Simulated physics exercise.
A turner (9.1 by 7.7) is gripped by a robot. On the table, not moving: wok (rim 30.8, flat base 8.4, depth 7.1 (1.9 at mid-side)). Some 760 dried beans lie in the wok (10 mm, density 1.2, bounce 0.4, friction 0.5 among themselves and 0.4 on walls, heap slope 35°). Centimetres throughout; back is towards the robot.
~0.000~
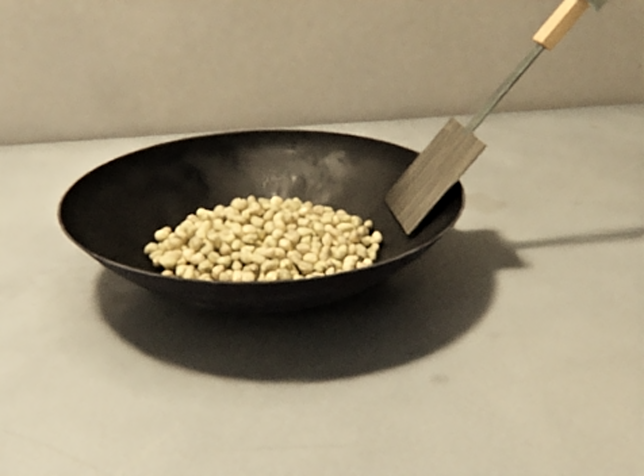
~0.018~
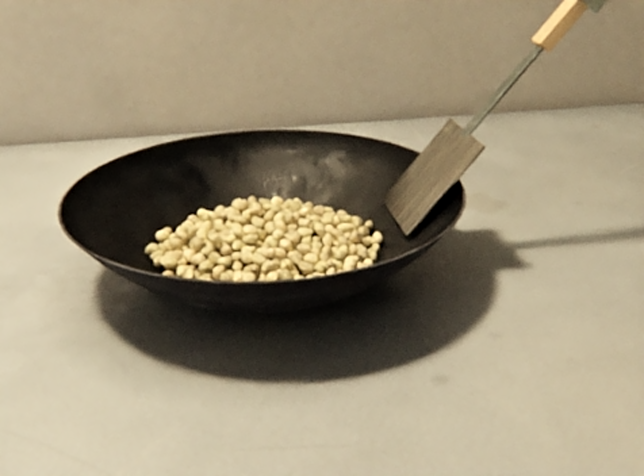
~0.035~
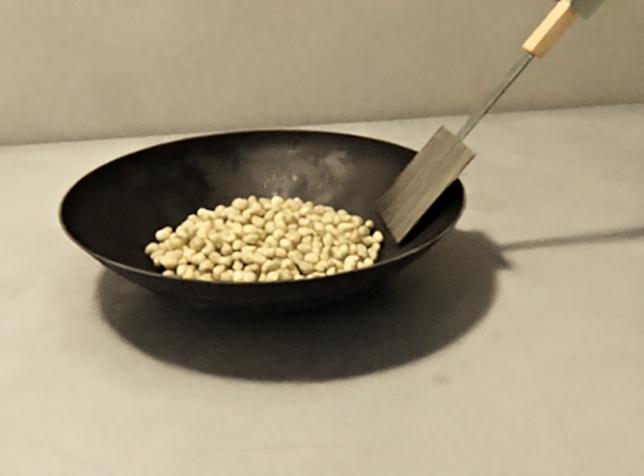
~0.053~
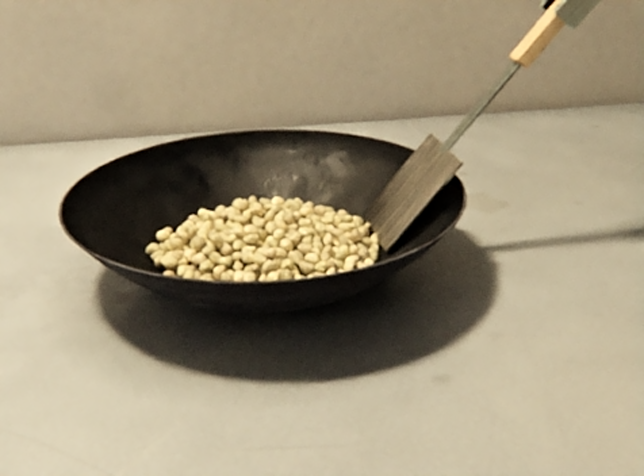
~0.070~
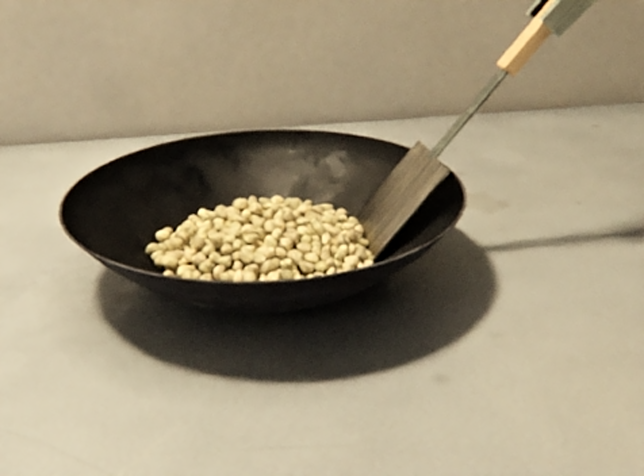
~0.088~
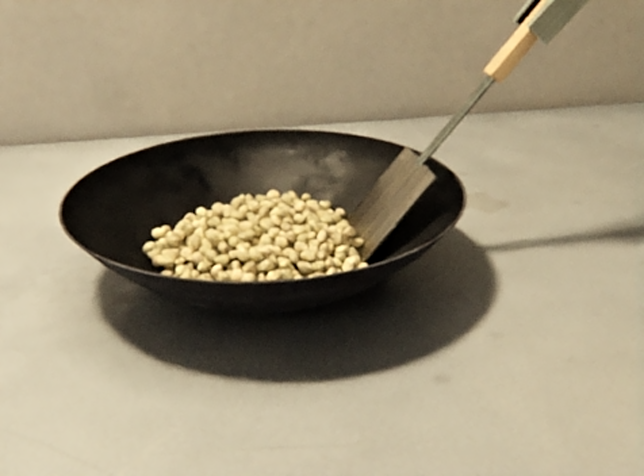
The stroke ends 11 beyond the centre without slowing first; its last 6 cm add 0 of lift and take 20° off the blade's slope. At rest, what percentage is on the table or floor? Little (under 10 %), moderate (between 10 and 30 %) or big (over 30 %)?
On the table or floor the share is moderate, between 10 and 30 %.
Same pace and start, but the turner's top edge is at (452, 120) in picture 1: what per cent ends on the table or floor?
Some 20 per cent.
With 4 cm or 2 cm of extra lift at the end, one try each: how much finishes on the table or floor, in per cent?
Some 20 and 20 per cent.
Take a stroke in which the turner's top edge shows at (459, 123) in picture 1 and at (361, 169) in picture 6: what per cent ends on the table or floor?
Some 40 per cent.
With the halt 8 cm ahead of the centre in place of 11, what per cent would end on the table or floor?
In that case some 5 per cent.
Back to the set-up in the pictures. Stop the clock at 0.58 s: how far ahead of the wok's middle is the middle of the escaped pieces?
About 20 cm.
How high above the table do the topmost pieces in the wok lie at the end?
Some 8.5 cm.
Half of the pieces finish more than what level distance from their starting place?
About 6 cm.
After 0.20 s, sloping 50°, highest piece 6 above the table; 760 in the wok.
After 0.32 s, sloping 45°, highest piece 8 above the table; 760 in the wok.
After 0.58 s, sloping 30°, highest piece 8 above the table; 631 in the wok, 118 on the table or floor, 11 on the blade or in flight.
After 1.63 s, sloping 30°, highest piece 8 above the table; 629 in the wok, 131 on the table or floor.
In the end, 629 in the wok, 131 on the table or floor. That is 17 % on the table or floor.
